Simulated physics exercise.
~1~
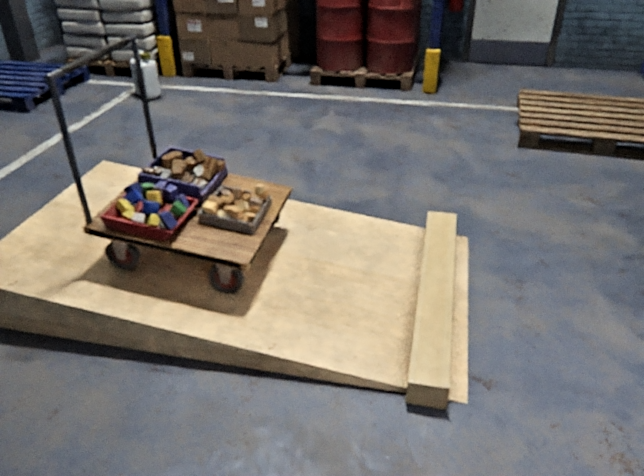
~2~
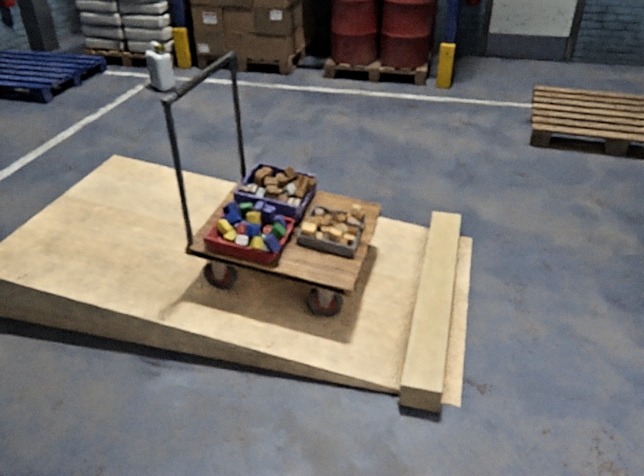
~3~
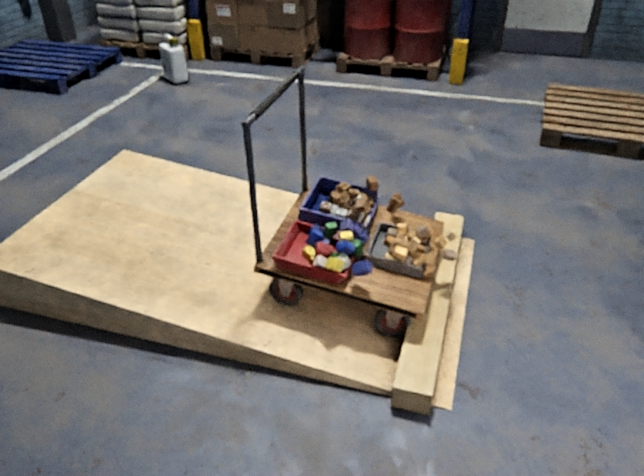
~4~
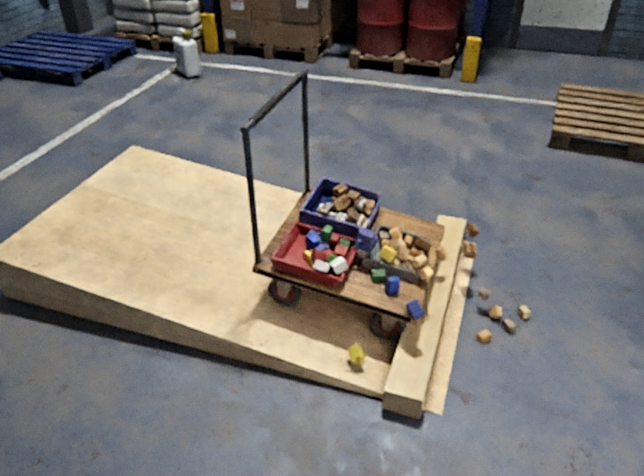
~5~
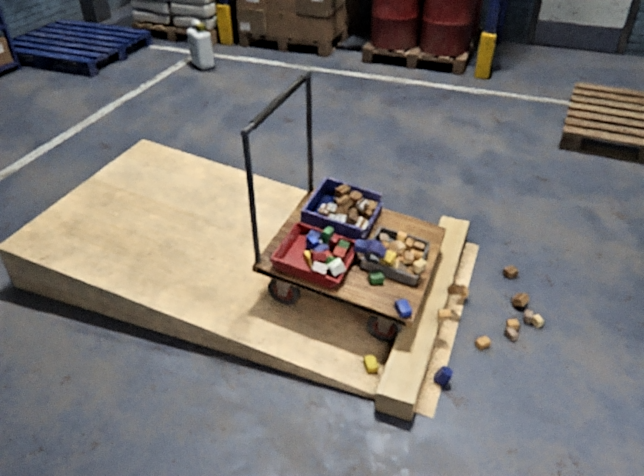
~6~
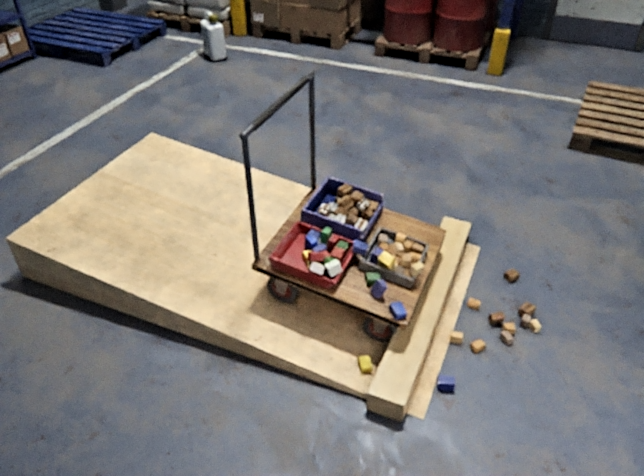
Flatbed trolley with three crates rolling down a wooden ramp, stopping at a beam and spilling loose blocks onto the floor.
